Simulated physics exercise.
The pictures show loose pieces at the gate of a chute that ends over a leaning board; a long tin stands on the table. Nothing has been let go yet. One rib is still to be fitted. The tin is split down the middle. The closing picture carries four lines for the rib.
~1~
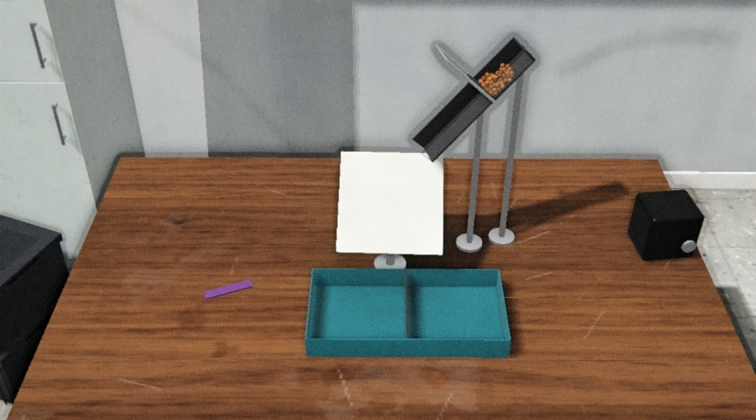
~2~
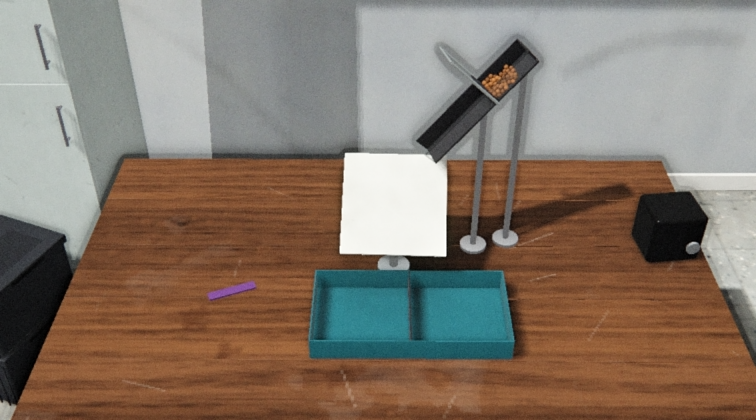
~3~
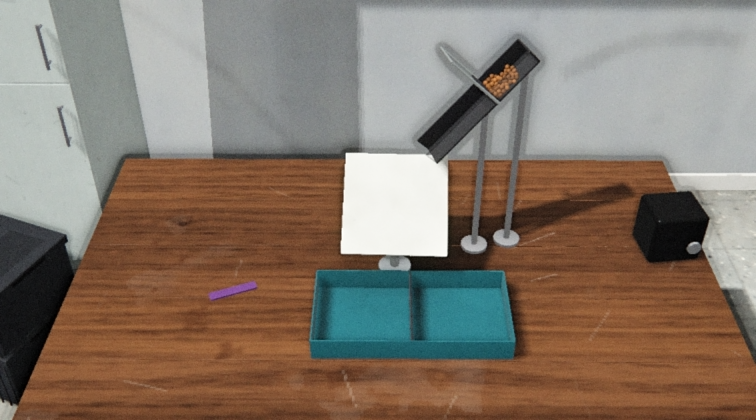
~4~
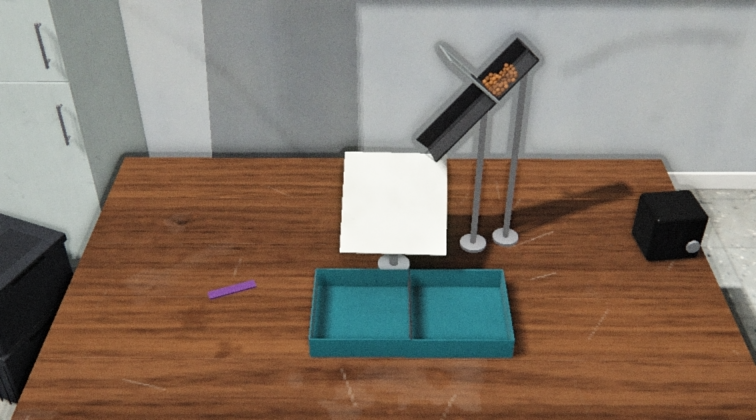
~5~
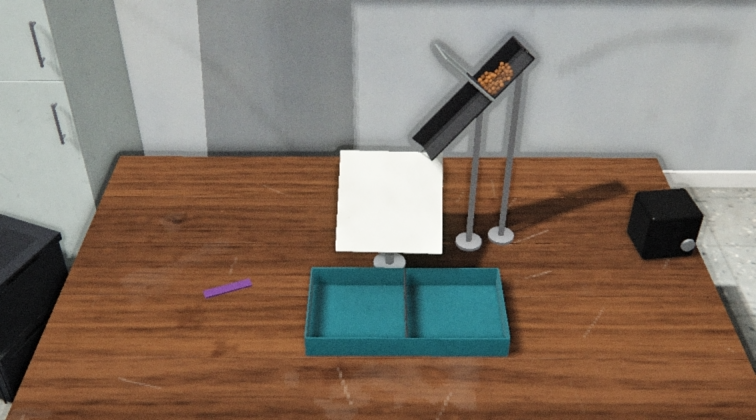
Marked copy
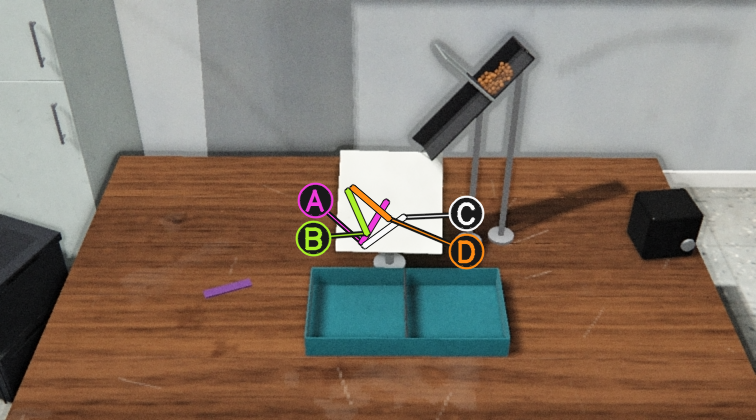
The video shows orange-brown pieces resting behind a gate in a tilted black chute above a leaning white board and a divided teal tin on a wooden table; the objects stay still while the view shifts very slightly.
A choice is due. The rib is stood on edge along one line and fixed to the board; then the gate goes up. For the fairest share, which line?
Use line D.
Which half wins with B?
More lands on the left.
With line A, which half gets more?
The left half.
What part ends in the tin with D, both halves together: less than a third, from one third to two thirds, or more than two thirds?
More than two thirds.
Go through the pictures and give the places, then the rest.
In the first frame, load behind the gate at (493, 83), cereal balls; lip of the chute at (428, 155), sloping fairly steeply.
In the second frame, middle of the board at (394, 203), tilted fairly steeply; middle of its low edge at (393, 254); of its high edge at (396, 154).
In the third frame, front corners of the tin at (310, 340) and (515, 342); front end of its middle wall at (412, 341); gate still shut at (479, 83).
In the fourth frame, middle of the load at (497, 84); lip at (432, 155).
In the fifth frame, middle of the load at (493, 82); lip at (427, 154).
On the marked copy, line A from (386, 202) to (361, 242); line B from (348, 191) to (366, 233); line C from (403, 217) to (364, 245); line D from (353, 188) to (388, 218).
For line A, of what is caught, all in the left half, none in the right.
For line B, of what is caught, nearly all in the left half, a small part in the right.
For line C, of what is caught, nearly all in the left half, a stray few in the right.
For line D, of what is caught, about a third in the left half, about two thirds in the right.
